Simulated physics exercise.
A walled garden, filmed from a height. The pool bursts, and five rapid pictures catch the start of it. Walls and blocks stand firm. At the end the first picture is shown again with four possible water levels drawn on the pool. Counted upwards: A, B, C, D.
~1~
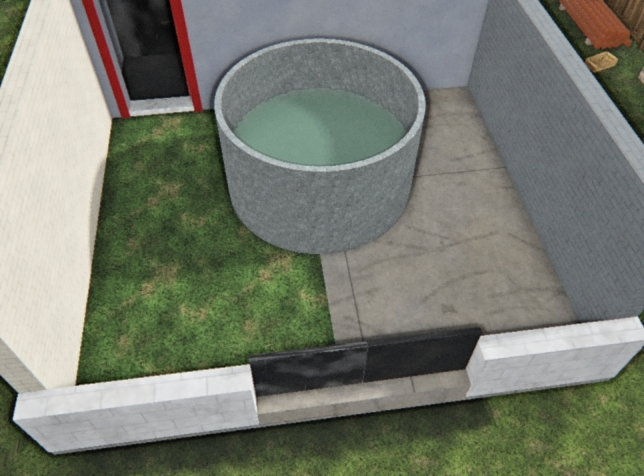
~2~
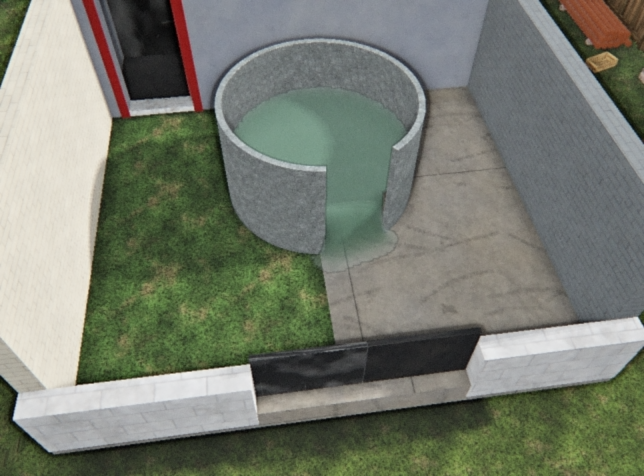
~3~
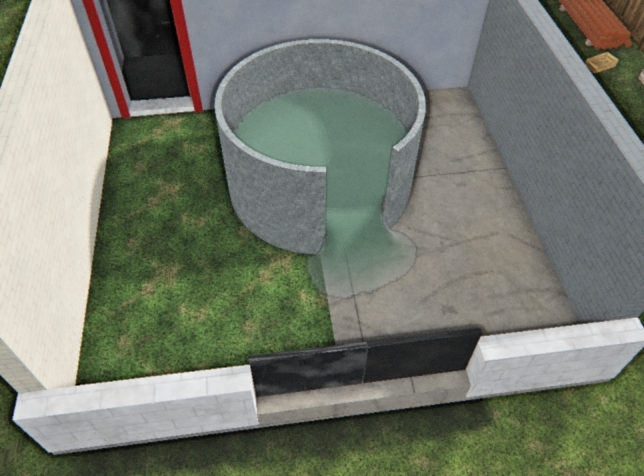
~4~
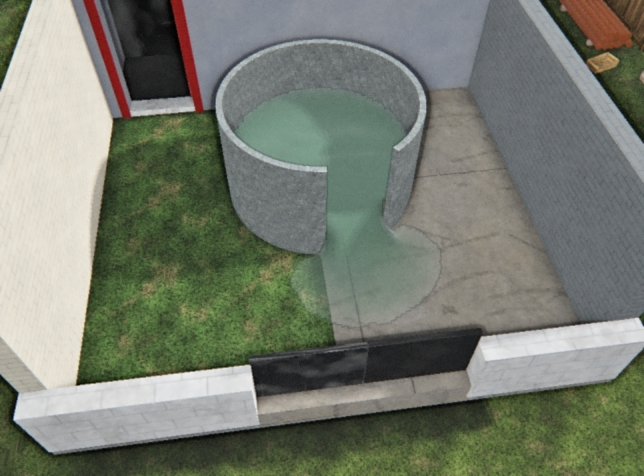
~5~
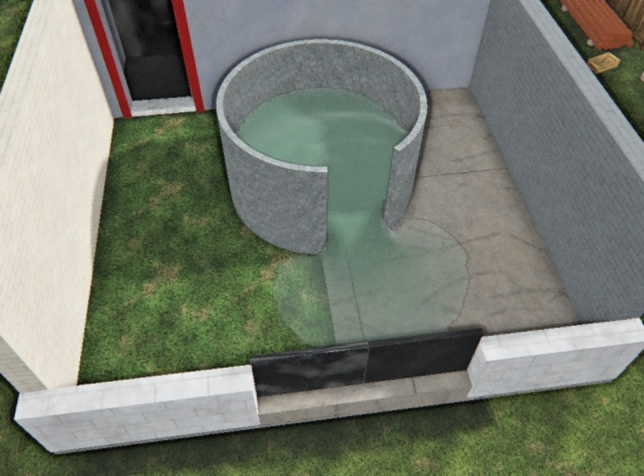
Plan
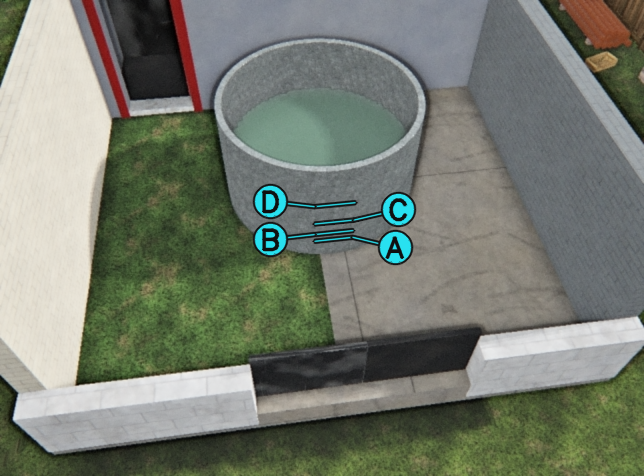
Round grey stone pool in a walled garden opening at its front, green water pouring out and spreading across paving and grass.
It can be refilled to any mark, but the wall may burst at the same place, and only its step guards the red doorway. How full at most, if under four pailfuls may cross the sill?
C.
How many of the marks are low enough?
Three.
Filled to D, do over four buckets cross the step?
Yes, it does.
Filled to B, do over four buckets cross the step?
No, that is safe.
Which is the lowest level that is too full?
D it is.
On the marked copy, A at (333, 239); B at (333, 232); C at (334, 222); D at (334, 204); from the bottom up A, B, C, D.
With A, nothing gets over.
With B, nothing gets over.
With C, a splash gets over, under a bucket.
With D, about 9 bucketfuls get in.
